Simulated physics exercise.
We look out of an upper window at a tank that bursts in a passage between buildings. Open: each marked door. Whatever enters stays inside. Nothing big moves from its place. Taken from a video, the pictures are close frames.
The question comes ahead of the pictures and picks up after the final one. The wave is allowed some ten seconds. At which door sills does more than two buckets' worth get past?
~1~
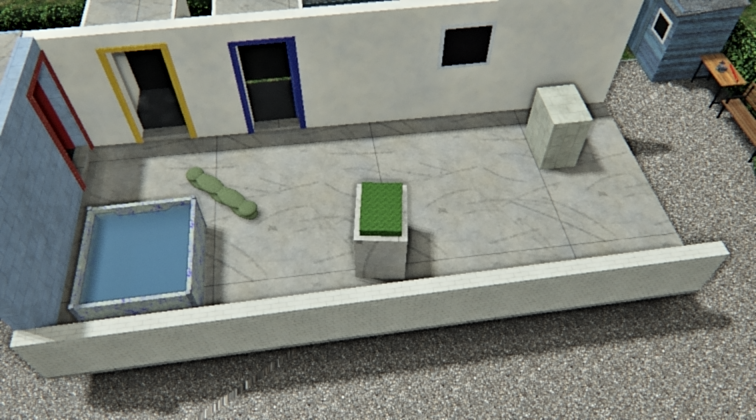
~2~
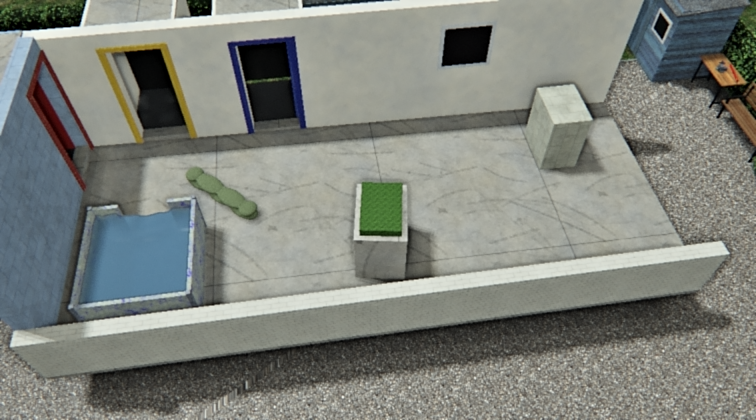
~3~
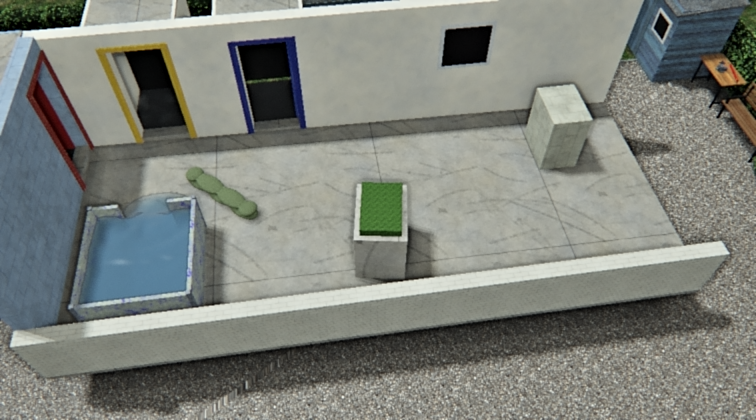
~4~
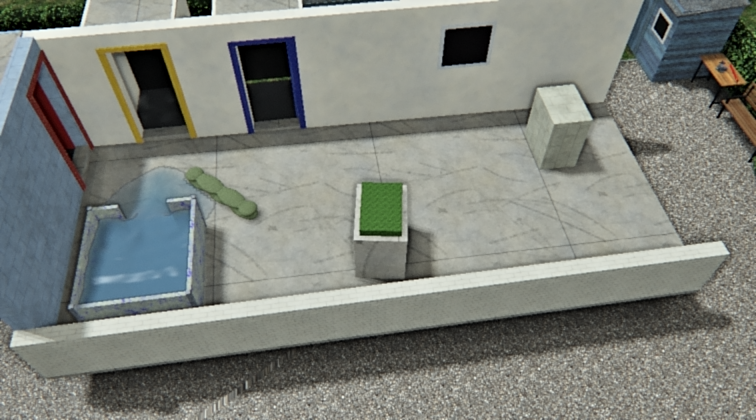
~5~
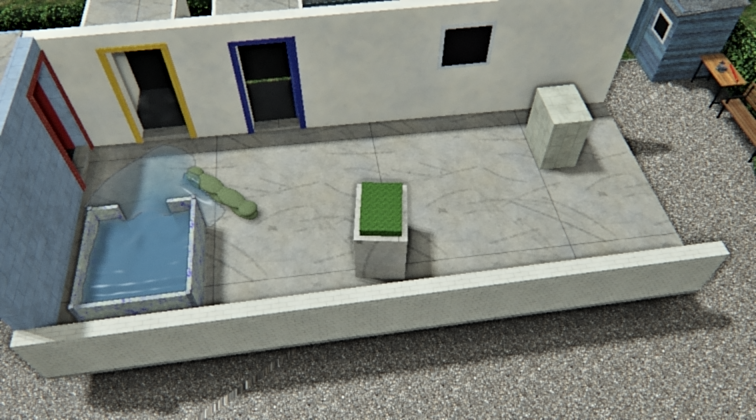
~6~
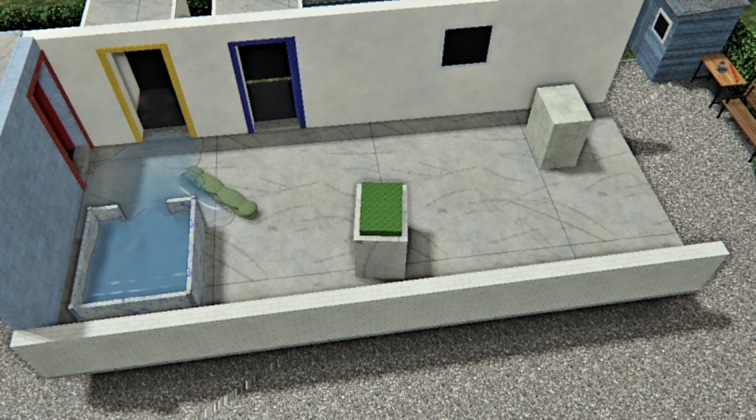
In order: The yellow door sees more than two pails; the red door sees more than two pails; the blue door sees two pails or less.
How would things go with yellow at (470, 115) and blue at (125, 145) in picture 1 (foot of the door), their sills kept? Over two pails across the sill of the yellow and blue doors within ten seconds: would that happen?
Lab note - yellow door stays within, blue door overshoots.
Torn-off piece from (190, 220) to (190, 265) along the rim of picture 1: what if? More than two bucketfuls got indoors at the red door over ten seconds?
Result for red door - below threshold.
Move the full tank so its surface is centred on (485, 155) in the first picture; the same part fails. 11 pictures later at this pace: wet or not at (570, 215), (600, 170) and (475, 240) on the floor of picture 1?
I'd say still dry for the first, still dry for the second and still dry for the third.
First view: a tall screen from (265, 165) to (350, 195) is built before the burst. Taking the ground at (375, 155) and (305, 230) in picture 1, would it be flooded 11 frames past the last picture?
The first point ends up spared and the second ends up spared.
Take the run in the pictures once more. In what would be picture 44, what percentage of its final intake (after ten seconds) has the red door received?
Close to 100 percent.
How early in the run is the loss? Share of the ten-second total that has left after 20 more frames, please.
By my reckoning, 70 %.
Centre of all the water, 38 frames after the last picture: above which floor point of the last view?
Somewhere near (223, 214).
A moment on, water covers 15 % of the floor; the yellow door over two buckets in, the red door wet at the sill, nothing in, the blue door wet at the sill, nothing in.
Next, water covers 20 % of the floor; the yellow door far over two buckets in, the red door over two buckets in, the blue door wet at the sill, nothing in.
Then, water covers 35 % of the floor; the yellow door far over two buckets in, the red door over two buckets in, the blue door wet at the sill, nothing in.
Later, water covers 65 % of the floor; the yellow door far over two buckets in, the red door over two buckets in, the blue door wet at the sill, nothing in.
In the end, water covers 85 % of the floor; the yellow door far over two buckets in, the red door over two buckets in, the blue door wet at the sill, nothing in.
